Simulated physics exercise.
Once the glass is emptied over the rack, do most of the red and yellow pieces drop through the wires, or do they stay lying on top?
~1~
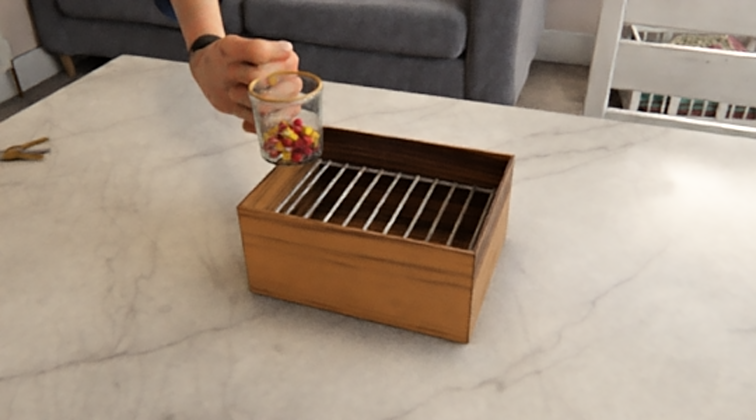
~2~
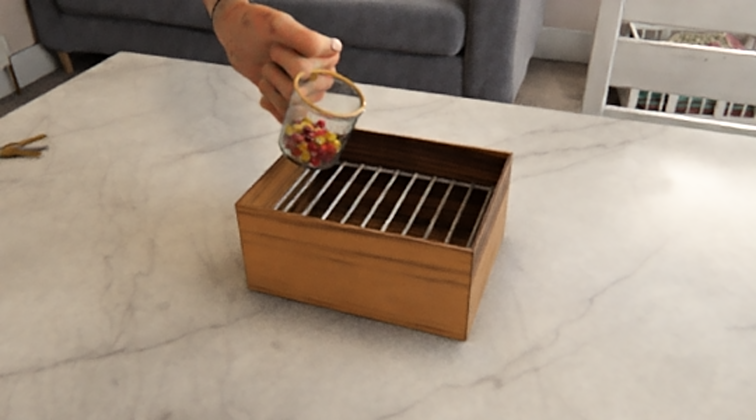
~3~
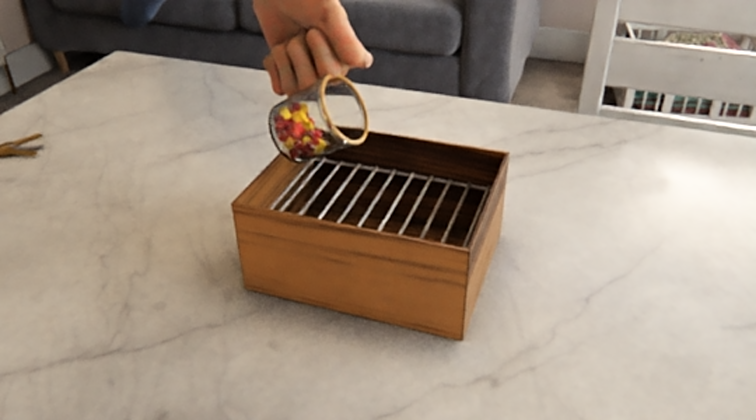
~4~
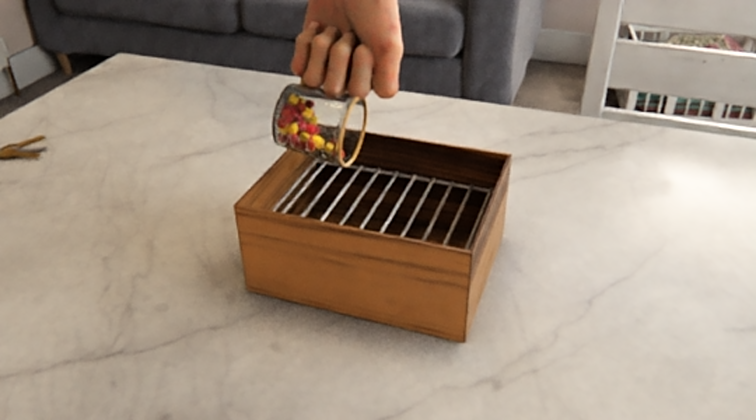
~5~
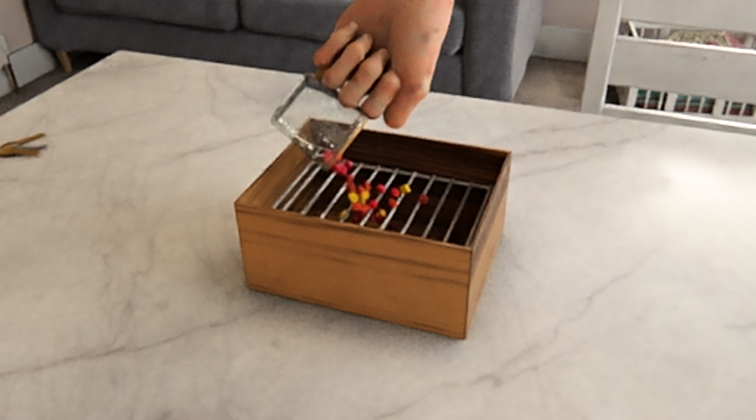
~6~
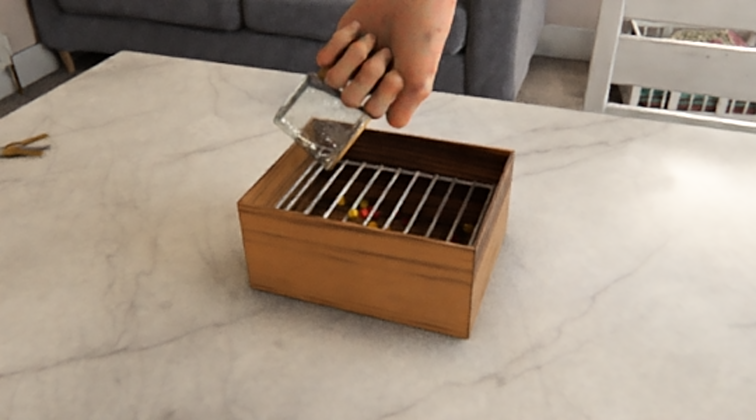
Both the red and the yellow pieces drop through the wires into the box, with only a few still seen at the rack.
